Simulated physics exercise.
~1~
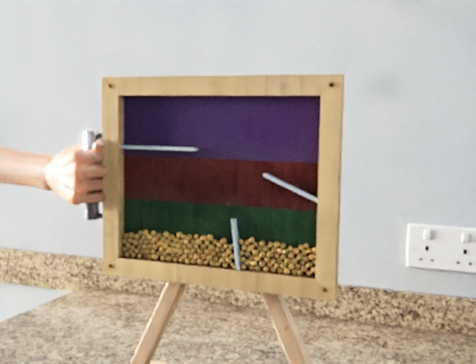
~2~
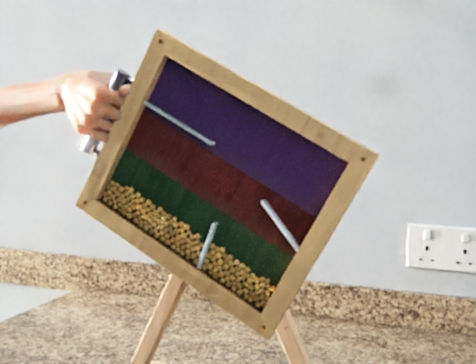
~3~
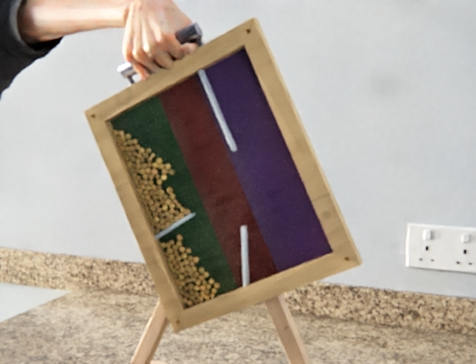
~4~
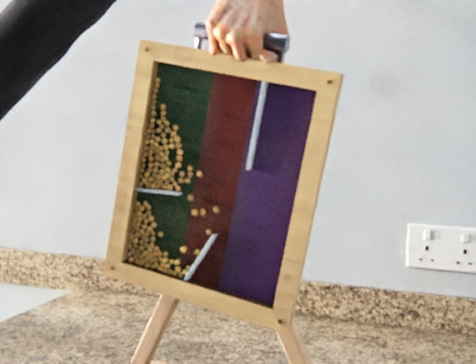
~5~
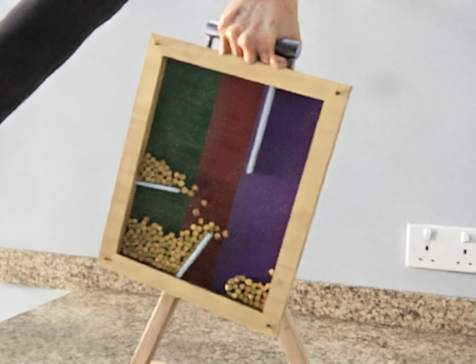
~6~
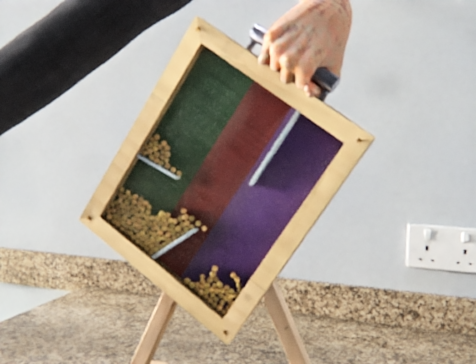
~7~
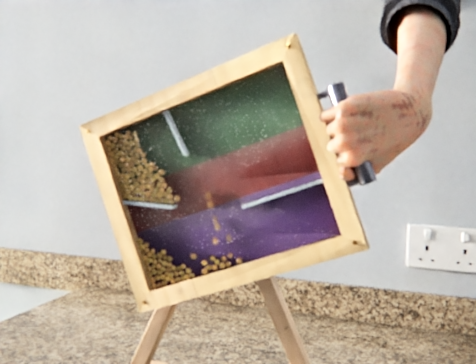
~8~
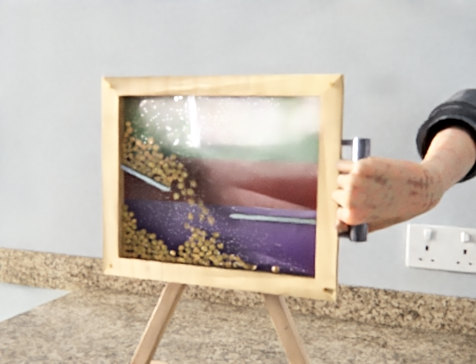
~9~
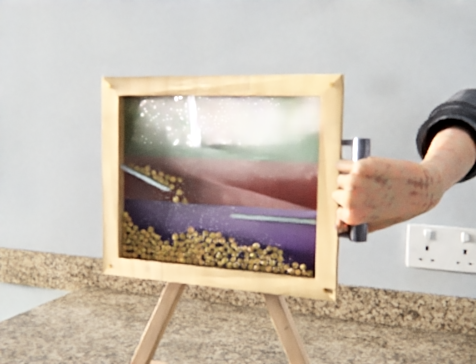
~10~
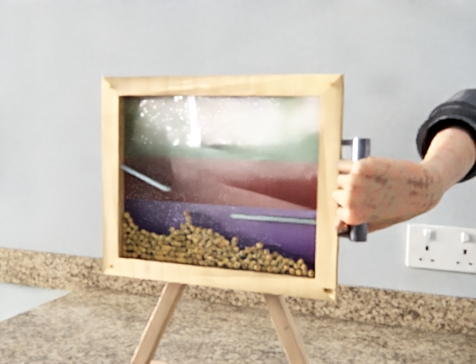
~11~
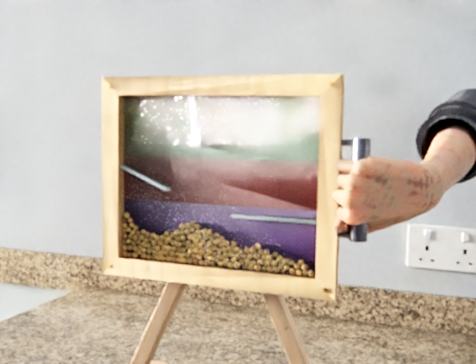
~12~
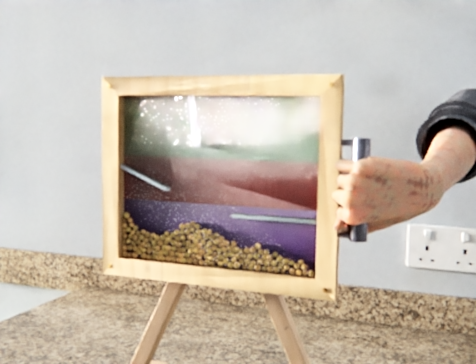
The footage shows a hand turning a wooden-framed box of dried chickpeas clockwise on a stand, pausing partway, then continuing until it is upside down, as the chickpeas tumble past thin bars from the green band and settle along the bottom in the purple band.
